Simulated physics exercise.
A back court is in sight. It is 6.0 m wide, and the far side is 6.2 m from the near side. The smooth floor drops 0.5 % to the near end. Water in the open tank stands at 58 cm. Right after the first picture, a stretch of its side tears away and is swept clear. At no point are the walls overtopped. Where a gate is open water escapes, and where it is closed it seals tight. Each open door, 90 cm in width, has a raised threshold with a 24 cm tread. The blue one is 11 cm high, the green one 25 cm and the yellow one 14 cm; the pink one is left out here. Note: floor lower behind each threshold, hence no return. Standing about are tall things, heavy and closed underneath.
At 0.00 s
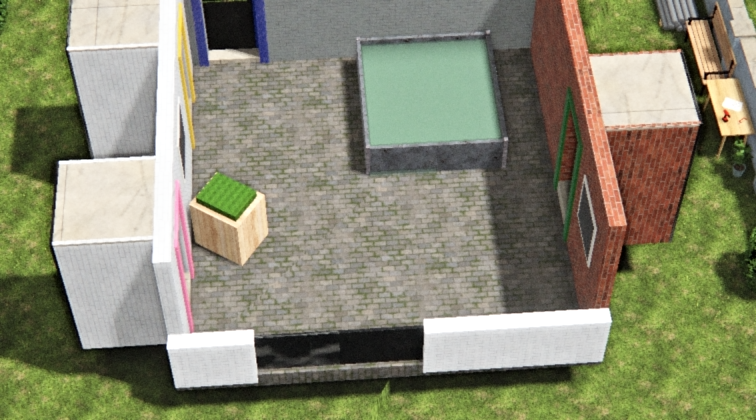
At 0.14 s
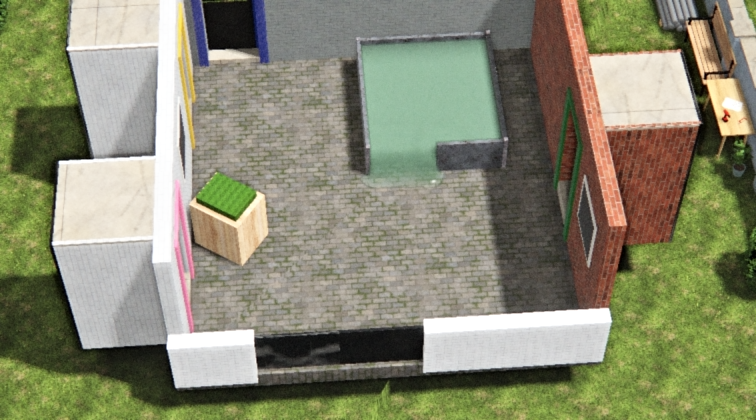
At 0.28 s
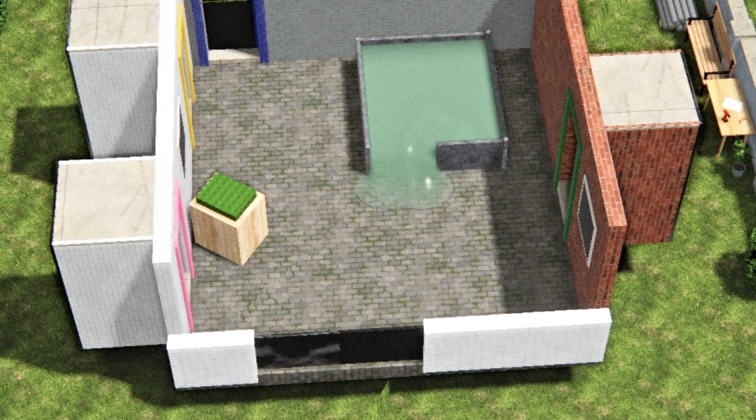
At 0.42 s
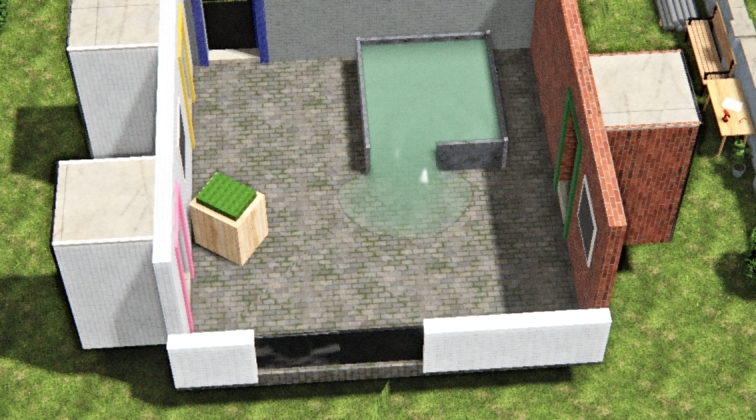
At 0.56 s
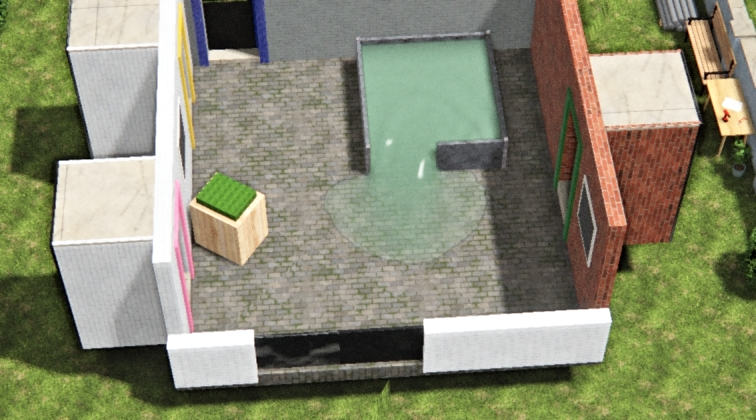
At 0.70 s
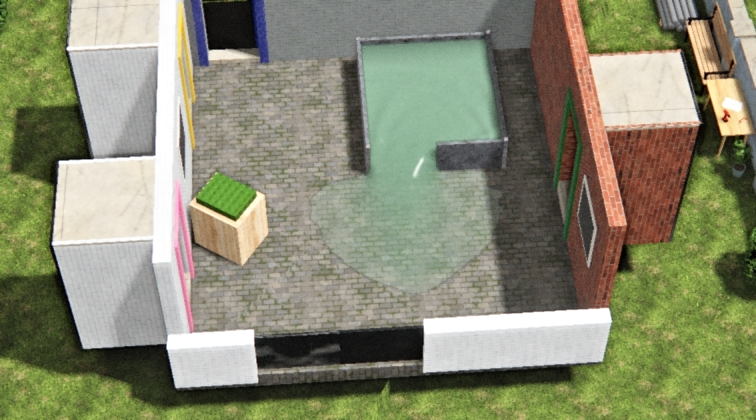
In a walled back court, part of the near side of an open tank of green water gave way, and water poured through the gap and spread in a widening sheet across the paved floor.
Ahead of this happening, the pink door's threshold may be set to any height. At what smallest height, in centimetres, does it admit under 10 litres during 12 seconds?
At about 19 centimetres.
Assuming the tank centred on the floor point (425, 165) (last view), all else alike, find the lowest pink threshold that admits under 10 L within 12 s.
Close to 23 cm would do it.
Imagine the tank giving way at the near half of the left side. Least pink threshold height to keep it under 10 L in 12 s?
You'd want it roughly 7.0 centimetres tall.
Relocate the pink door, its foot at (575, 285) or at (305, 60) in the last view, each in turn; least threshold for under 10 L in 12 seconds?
Roughly 13.0 and 7.0 cm.
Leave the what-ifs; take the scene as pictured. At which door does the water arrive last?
I'd say the blue door.
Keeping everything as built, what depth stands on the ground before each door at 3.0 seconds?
Lab note, cm: Pink 11; blue 0; green 1; yellow 0.
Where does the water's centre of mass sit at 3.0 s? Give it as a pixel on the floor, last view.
I'd say around (408, 203).
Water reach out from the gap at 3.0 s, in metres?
Front distance: Approx. 5.0 m.
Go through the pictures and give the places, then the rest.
The first frame shows the open tank at (430, 92) is whole and still, 58 cm deep; the pink door at (184, 265) is dry.
In the second frame, water pours out at (403, 161) and has run 0.3 m, to (400, 184); about 10 cm deep outside, 58 cm at the back.
In the third frame, water pours out at (403, 163) and has run 0.8 m, to (425, 206); about 10 cm deep outside, 58 cm at the back.
In the fourth frame, water pours out at (403, 164) and has run 1.3 m, to (409, 233); about 7 cm deep outside, 58 cm at the back.
In the fifth frame, the front is at (401, 258), 1.8 m from the gap at (403, 164); 3.2 m2 of floor is wet, 58 cm left at the back.
In the sixth frame, the gap is at (403, 164), the front 2.4 m out at (411, 289); the back of the open tank holds 57 cm; the pink door at (184, 265), 4.2 m from the gap, is still 2.5 m from the nearest water.
After 1.4 s water covers 35 % of the floor, deepest (38 cm) near (389, 176); it has not reached the pink door.
After 3.0 s water covers 50 % of the floor, deepest (36 cm) near (203, 364); 11 cm at the pink door, 0 litres in over its 18 cm threshold.
After 12.0 s water covers 100 % of the floor, deepest (16 cm) near (525, 88); 11 cm at the pink door, 16 litres in over its 18 cm threshold.
At the pink door as built, the water arrived by 2.3 s and peaked near 23 cm at 5.4 s.
Run again over the same 12 s with other heights there, 19 litres in over 17.5 cm, 2 litres over 23.5 cm. The limit of 10 litres is kept from about 19 cm up.
